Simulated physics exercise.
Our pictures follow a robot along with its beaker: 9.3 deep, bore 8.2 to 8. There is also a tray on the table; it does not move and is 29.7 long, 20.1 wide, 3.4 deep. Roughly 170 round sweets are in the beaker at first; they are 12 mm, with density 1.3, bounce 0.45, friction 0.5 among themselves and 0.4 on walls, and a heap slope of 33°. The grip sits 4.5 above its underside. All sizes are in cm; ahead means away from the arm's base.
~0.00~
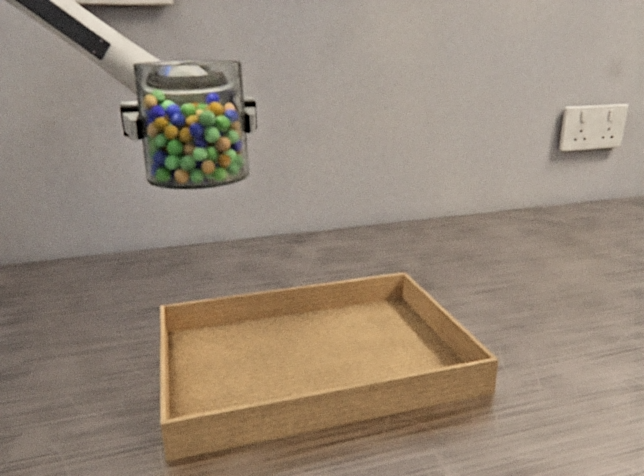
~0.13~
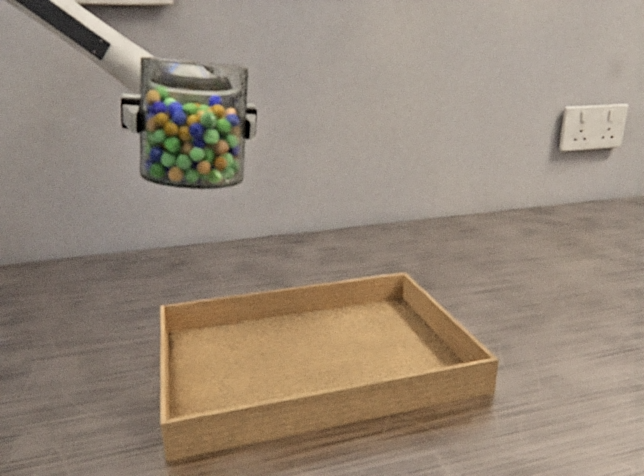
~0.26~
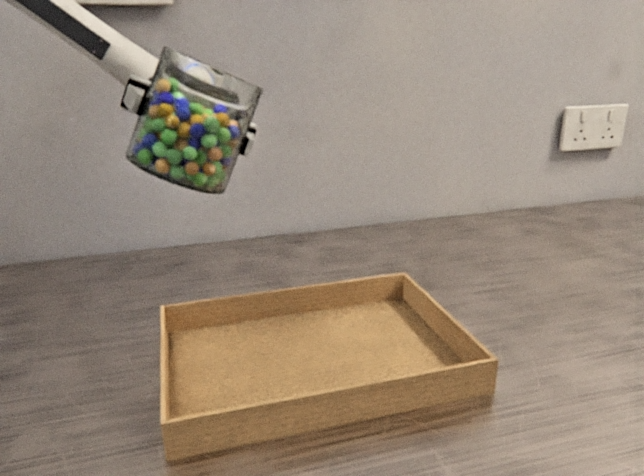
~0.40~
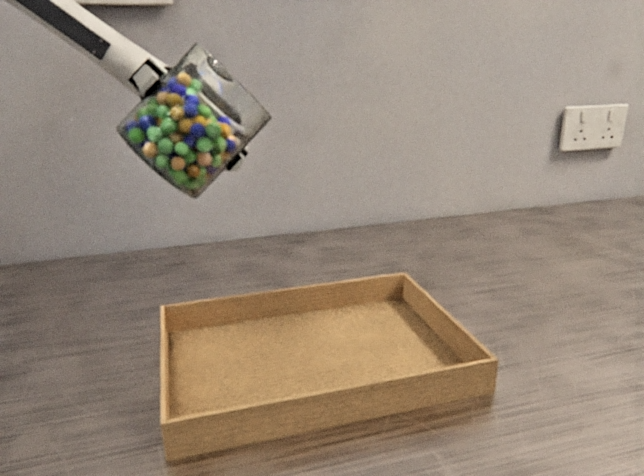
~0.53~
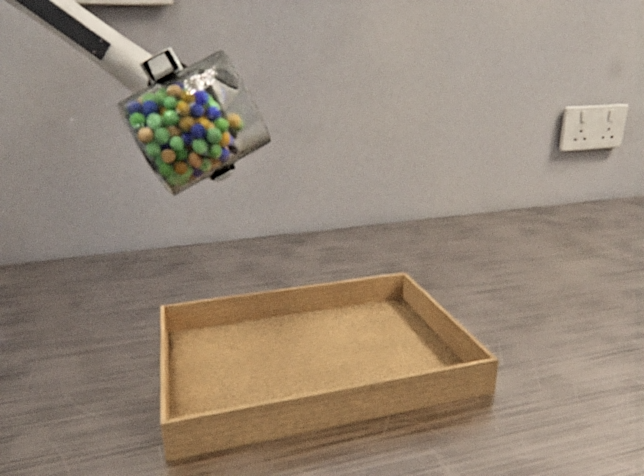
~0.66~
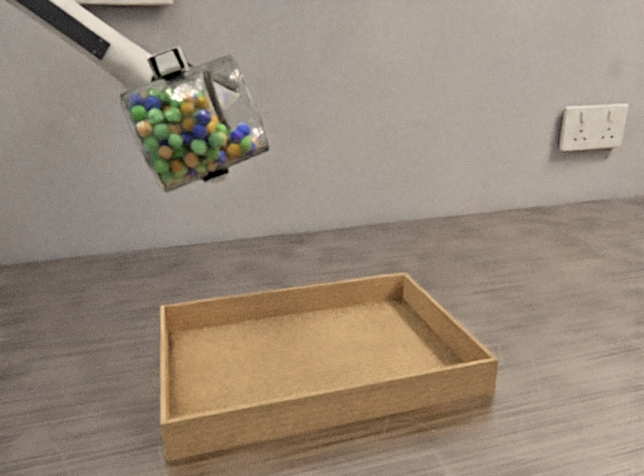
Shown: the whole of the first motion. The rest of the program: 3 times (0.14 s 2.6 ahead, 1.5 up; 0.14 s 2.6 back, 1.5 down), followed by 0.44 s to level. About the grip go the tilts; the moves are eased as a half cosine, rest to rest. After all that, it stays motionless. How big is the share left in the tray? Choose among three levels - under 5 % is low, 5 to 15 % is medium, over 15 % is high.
The level is high.
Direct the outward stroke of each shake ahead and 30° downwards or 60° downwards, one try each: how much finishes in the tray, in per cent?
Roughly 5 per cent, then 0 per cent.
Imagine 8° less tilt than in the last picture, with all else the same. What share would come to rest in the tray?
Estimate: Close to 10 per cent.
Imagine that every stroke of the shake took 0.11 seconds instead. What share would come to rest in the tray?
It would come to around 40 %.
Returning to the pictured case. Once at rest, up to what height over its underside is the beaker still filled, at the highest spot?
It reaches close to 6.5 cm in the end.
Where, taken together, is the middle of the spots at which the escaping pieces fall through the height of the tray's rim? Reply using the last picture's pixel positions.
Around (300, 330).
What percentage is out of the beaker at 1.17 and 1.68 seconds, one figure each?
The share out is 10 per cent at the earlier time and 20 per cent at the later one.
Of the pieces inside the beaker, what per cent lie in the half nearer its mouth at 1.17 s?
That share comes to roughly 45 percent.
After 1.17 s, tilted 72° forward, highest piece 27 above the table; 154 in the beaker, 5 in the tray, 8 in flight or on a rim.
After 1.68 s, tilted 45° forward, highest piece 27 above the table; 134 in the beaker, 31 in the tray, 2 in flight or on a rim.
After 2.14 s, level, highest piece 28 above the table; 134 in the beaker, 33 in the tray.
After 3.19 s, level, highest piece 28 above the table; 134 in the beaker, 33 in the tray.
At rest, 134 in the beaker, 33 in the tray. That is 20 % in the tray.
